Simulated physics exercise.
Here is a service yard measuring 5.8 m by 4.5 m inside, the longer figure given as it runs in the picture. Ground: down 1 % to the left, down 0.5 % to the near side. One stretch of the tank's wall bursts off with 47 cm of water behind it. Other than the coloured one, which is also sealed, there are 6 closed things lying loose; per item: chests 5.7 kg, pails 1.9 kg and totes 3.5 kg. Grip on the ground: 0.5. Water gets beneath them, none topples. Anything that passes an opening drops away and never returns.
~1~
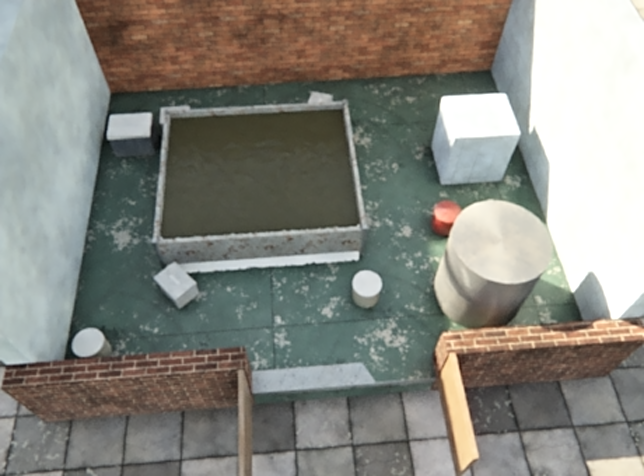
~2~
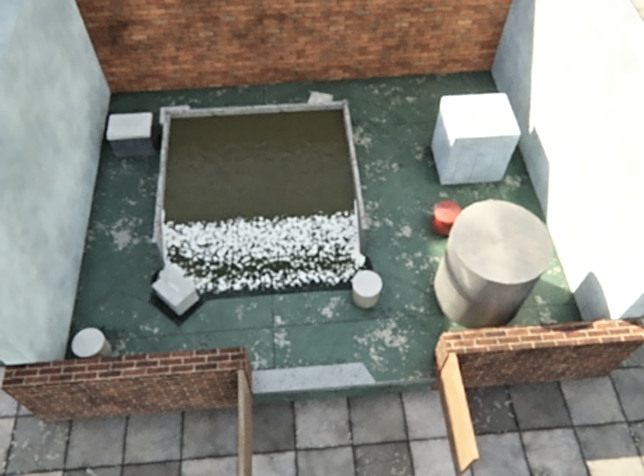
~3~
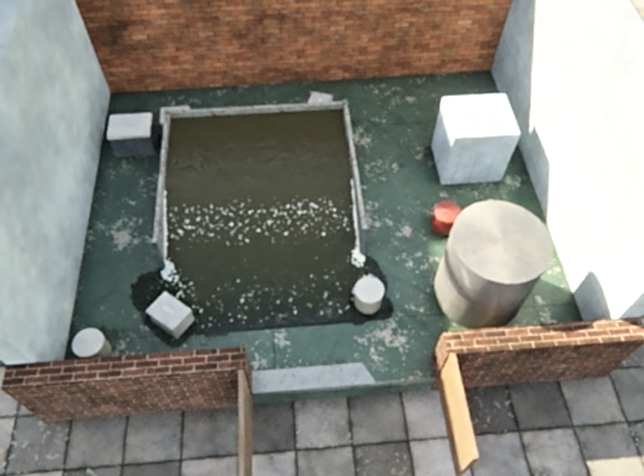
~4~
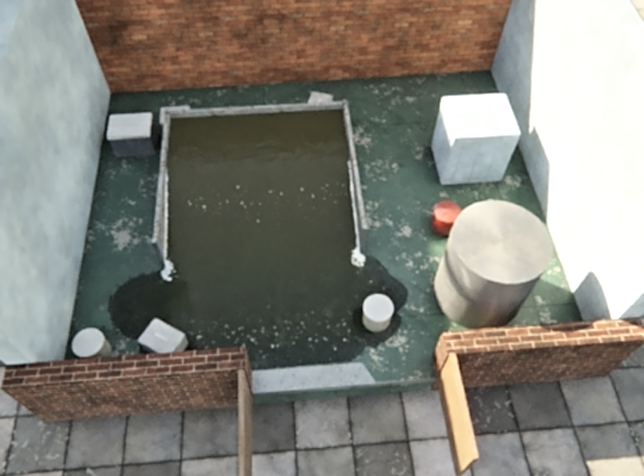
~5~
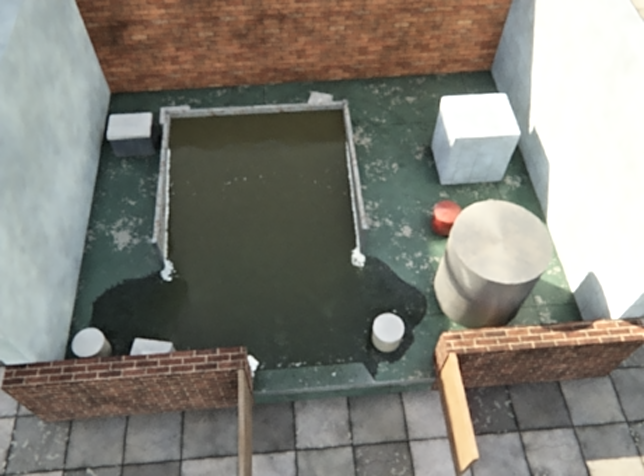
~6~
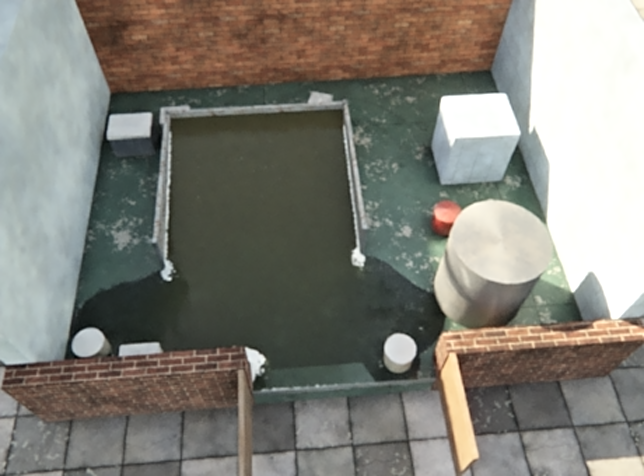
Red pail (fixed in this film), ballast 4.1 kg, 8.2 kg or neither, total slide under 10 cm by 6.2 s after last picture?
The lighter option works.
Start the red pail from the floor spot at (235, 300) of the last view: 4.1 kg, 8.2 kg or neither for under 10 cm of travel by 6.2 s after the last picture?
Neither holds.
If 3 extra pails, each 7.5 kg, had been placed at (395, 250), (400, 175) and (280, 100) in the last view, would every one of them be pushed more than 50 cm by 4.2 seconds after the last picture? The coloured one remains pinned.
Taking them one by one: Below the mark; below the mark; below the mark.
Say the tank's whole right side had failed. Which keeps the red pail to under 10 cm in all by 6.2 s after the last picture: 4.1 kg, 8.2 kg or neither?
That way round, neither mass holds.
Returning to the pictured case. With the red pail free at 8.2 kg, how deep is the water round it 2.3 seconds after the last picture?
Around 0 cm.
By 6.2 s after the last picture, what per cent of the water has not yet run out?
Remaining: Approx. 50 per cent.
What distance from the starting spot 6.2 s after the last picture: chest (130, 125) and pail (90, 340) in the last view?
In order, they end up 100 cm and 500 cm from where they began.
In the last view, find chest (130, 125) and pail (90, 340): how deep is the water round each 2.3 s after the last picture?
About 4 and 9 cm.
Then, 0.6 s after the last picture the red pail would be 0 cm from its start with 4.1 kg and 0 cm from its start with 8.2 kg; 0 cm of water round it then.
Then, 2.3 s after the last picture the red pail would be 0 cm from its start with 4.1 kg and 0 cm from its start with 8.2 kg; 0 cm of water round it then.
Then, 4.2 s after the last picture the red pail would be 0 cm from its start with 4.1 kg and 0 cm from its start with 8.2 kg; 0 cm of water round it then.
Then, 6.2 s after the last picture the red pail would be 0 cm from its start with 4.1 kg and 0 cm from its start with 8.2 kg; 2 cm of water round it then.
